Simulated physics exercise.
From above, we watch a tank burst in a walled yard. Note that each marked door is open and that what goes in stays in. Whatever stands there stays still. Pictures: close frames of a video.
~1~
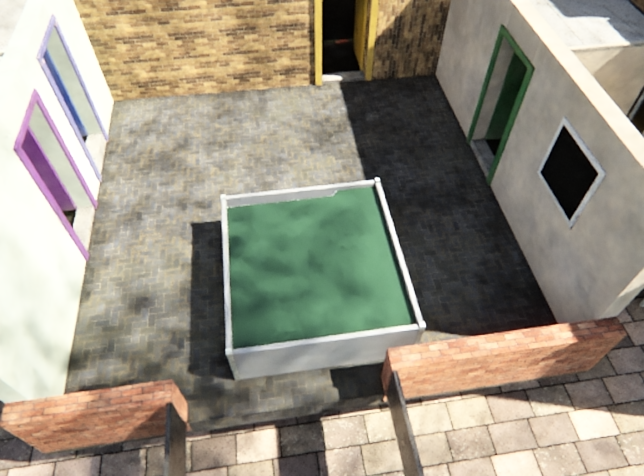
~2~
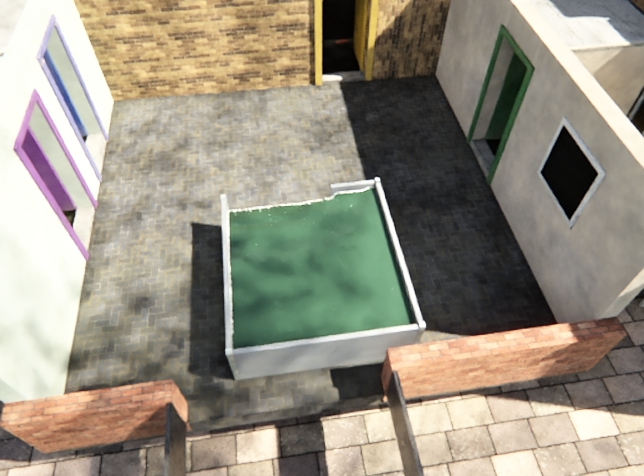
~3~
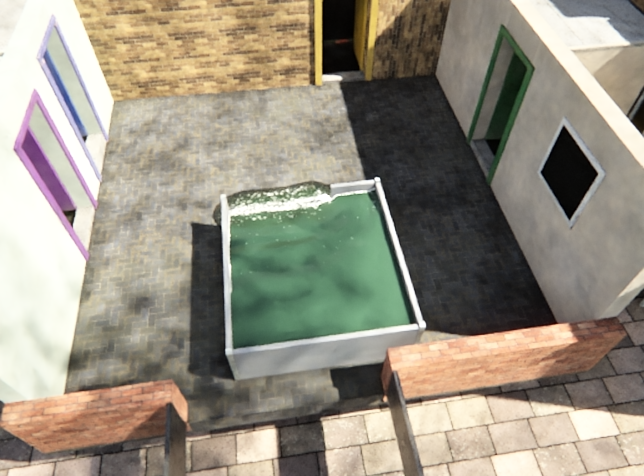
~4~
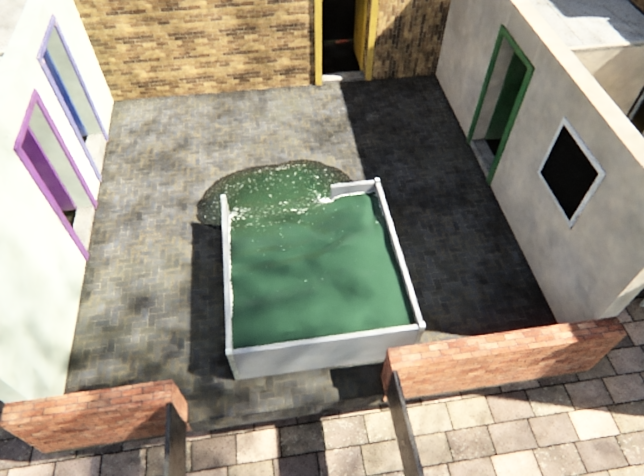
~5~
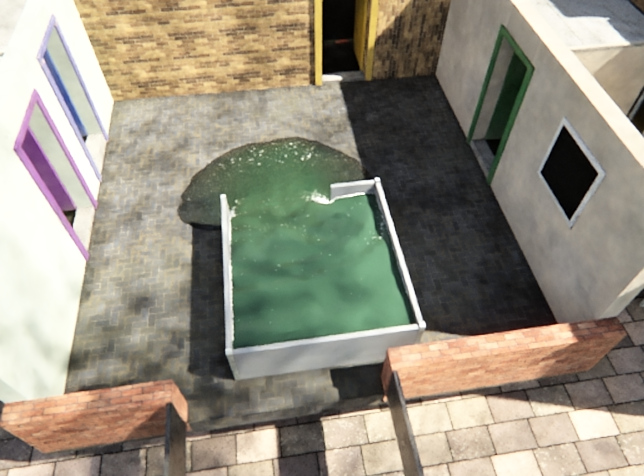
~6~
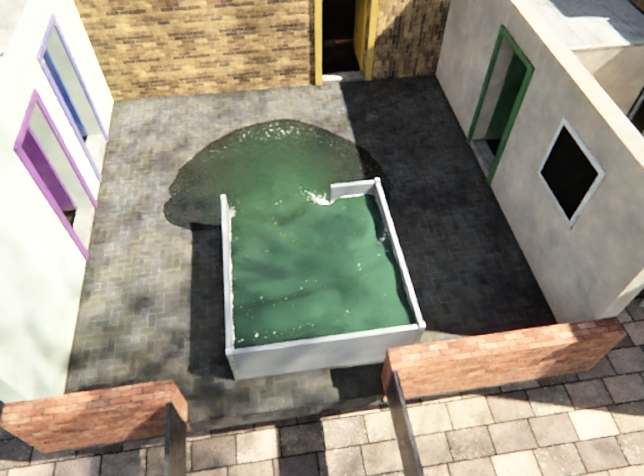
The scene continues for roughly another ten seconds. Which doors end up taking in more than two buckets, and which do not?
The purple door stays at two or below, the yellow door takes in more, the blue door stays at two or below, the green door stays at two or below.
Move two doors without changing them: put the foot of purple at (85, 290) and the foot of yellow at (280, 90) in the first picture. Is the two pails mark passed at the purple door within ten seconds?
My take is that the purple door remains below.
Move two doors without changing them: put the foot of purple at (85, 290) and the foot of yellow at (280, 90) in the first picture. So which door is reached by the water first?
I reckon it is the yellow door.
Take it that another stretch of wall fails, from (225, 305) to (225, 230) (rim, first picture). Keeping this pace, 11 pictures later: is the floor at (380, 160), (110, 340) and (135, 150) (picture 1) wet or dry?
Log: Point 1 unreached; point 2 inundated; point 3 inundated.
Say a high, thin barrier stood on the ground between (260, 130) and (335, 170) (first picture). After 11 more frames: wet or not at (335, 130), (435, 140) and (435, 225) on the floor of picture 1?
Taking the points in turn, they are high and dry, inundated and high and dry.
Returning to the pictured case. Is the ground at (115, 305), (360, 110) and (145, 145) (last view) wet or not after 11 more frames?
Result, in the order given: Not wetted / wetted / wetted.
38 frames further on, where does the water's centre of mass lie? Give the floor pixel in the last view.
The balance point is around (289, 188).
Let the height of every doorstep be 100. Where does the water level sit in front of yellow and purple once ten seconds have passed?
In order: Roughly 120 and 50 in a hundred.
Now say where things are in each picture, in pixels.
In the first picture, the open tank at (313, 259) is whole and still.
In the second picture, water pours out on the open tank's far side and has run to a hidden place.
In the third picture, water pours out on the open tank's far side and has run to a hidden place.
In the fourth picture, water pours out on the open tank's far side and has run to (327, 169).
In the fifth picture, water pours out on the open tank's far side and has run to (300, 141).
In the sixth picture, the front is at (290, 122), out from the gap on the open tank's far side.
A moment on, water covers 35 % of the floor; the purple door not reached, the yellow door wet at the sill, nothing in, the blue door not reached, the green door not reached.
Next, water covers 45 % of the floor; the purple door not reached, the yellow door over two buckets in, the blue door wet at the sill, nothing in, the green door not reached.
Then, water covers 50 % of the floor; the purple door wet at the sill, nothing in, the yellow door far over two buckets in, the blue door wet at the sill, nothing in, the green door not reached.
Later, water covers 95 % of the floor; the purple door wet at the sill, nothing in, the yellow door far over two buckets in, the blue door wet at the sill, nothing in, the green door wet at the sill, nothing in.
In the end, water covers 100 % of the floor; the purple door wet at the sill, nothing in, the yellow door far over two buckets in, the blue door wet at the sill, nothing in, the green door wet at the sill, nothing in.
